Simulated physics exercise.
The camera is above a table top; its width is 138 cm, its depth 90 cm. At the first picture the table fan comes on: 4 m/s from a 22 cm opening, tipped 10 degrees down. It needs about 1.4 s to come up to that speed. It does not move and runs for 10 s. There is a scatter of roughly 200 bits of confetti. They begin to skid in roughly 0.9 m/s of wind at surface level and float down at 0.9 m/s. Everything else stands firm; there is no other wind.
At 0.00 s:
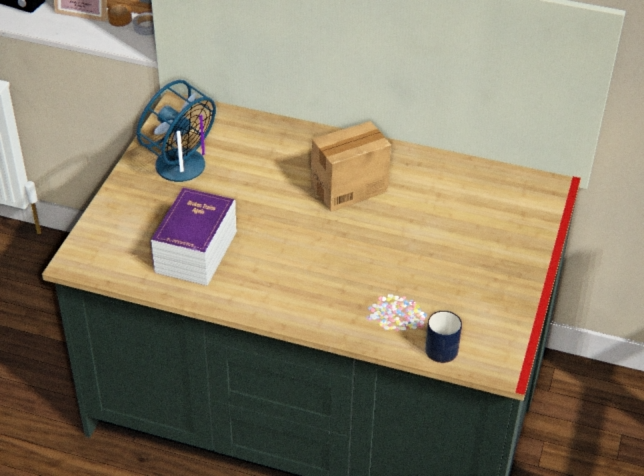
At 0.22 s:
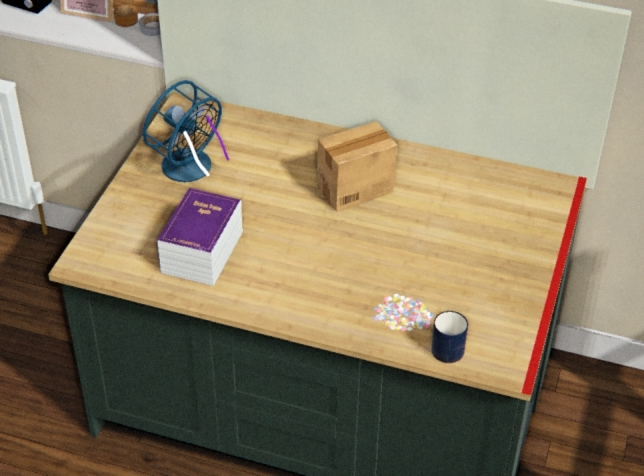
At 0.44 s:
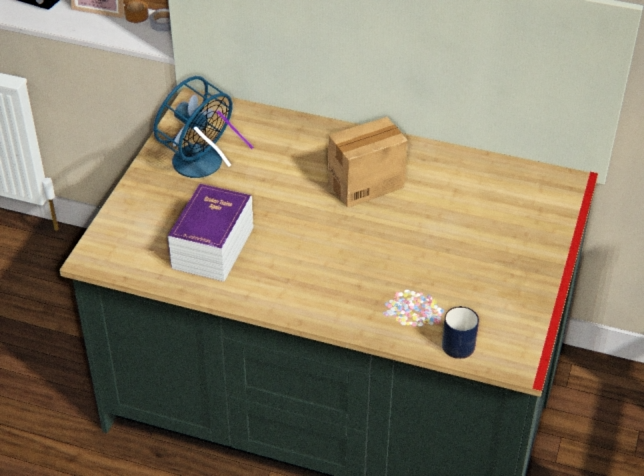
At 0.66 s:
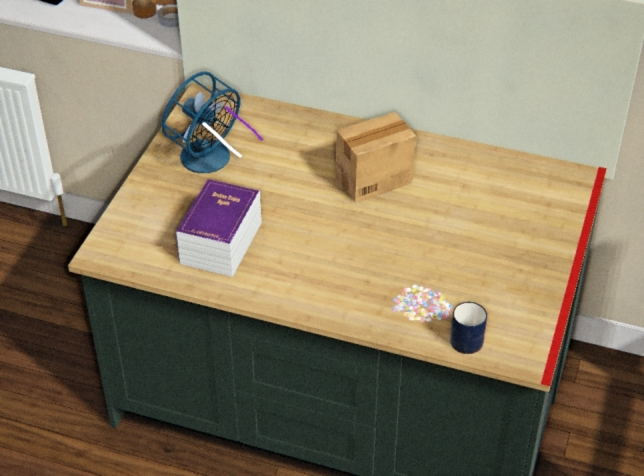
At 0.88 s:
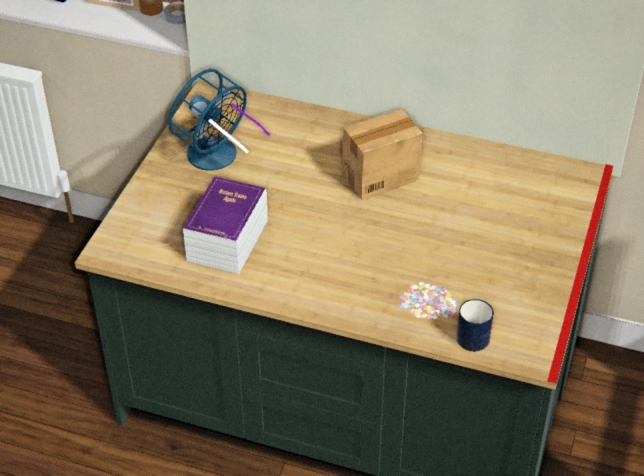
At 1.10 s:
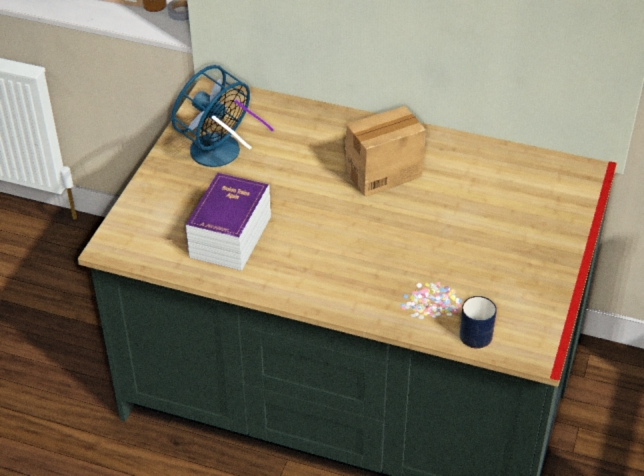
A blue fan on a wooden table started up, its ribbons lifting toward a box and a purple book, while the confetti beside a dark mug stayed put until a little of it finally shifted.
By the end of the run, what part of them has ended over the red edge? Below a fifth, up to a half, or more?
Of the bits of confetti, between a fifth and a half end over the red edge.
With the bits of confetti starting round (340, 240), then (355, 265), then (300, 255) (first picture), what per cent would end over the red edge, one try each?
In that order: 50 %, 70 %, 10 %.
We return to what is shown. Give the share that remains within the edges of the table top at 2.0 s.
About 0 %.
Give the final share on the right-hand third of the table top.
About 0 %.
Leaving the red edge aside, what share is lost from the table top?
Near 70 %.
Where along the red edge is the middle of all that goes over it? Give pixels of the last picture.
Around (565, 361).
After 2.0 s, 0 % are on the move or not yet settled, 30 % are over the red edge.
After 3.2 s, 0 % are on the move or not yet settled, 30 % are over the red edge.
After 5.5 s, 0 % are on the move or not yet settled, 30 % are over the red edge.
After 10.0 s, at the end, 30 % are over the red edge.
